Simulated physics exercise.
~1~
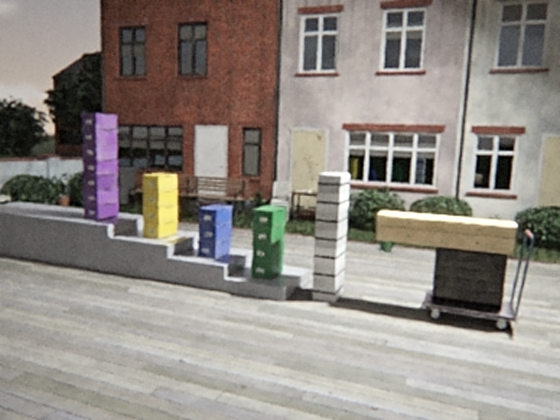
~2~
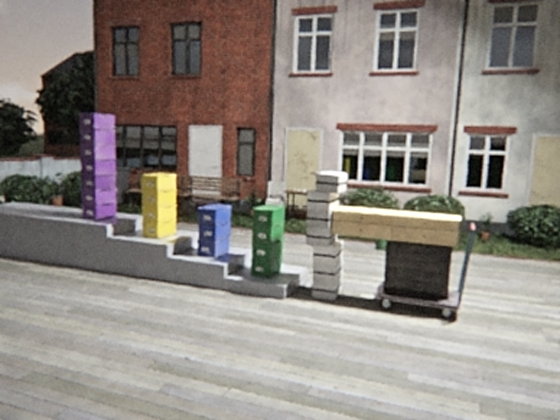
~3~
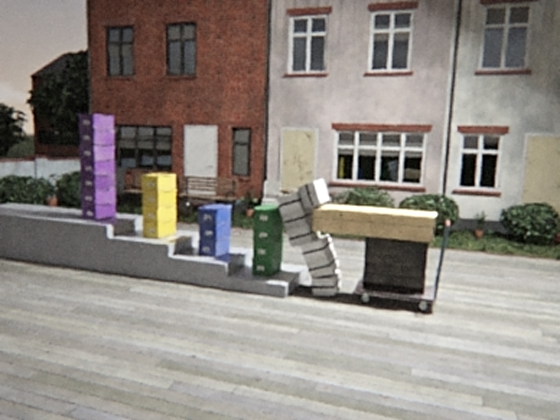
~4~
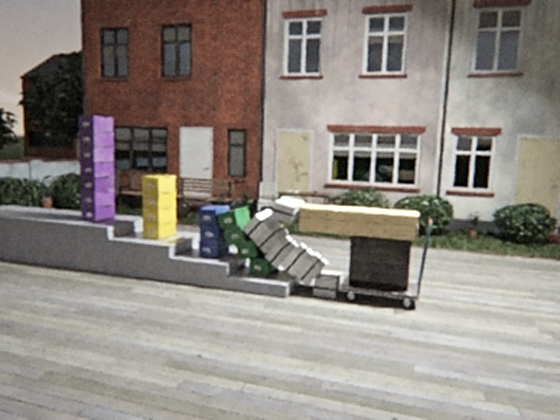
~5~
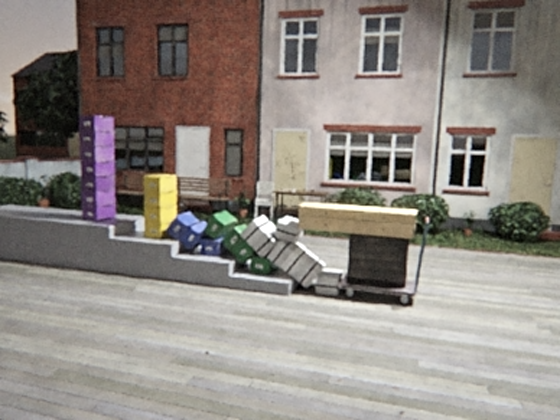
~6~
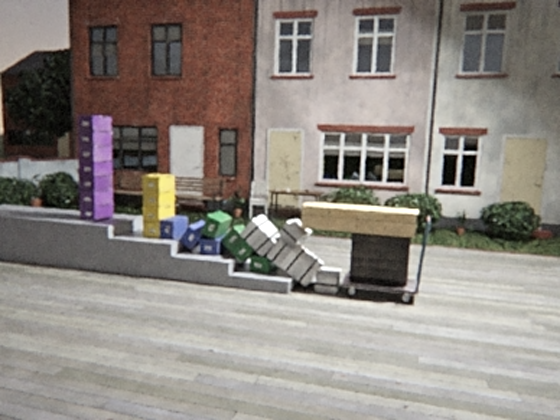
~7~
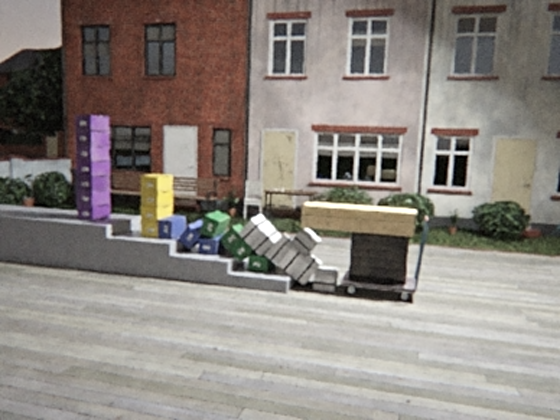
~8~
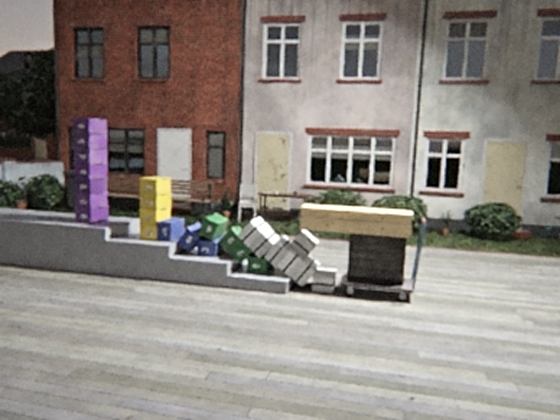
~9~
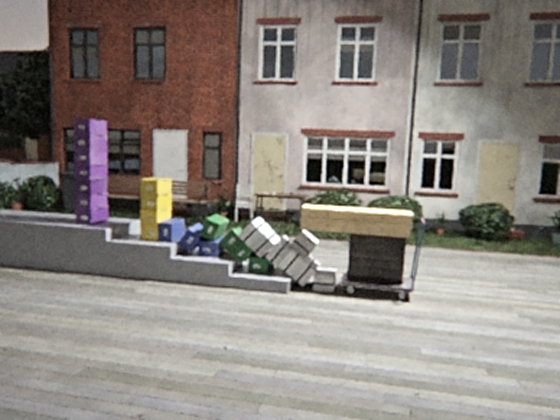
On paving before a row of houses, a trolley carrying a jutting block rolls left into a pale stack beside rising steps, which topples against the green stack and then the blue, leaving them heaped while the yellow and purple stacks stay upright.
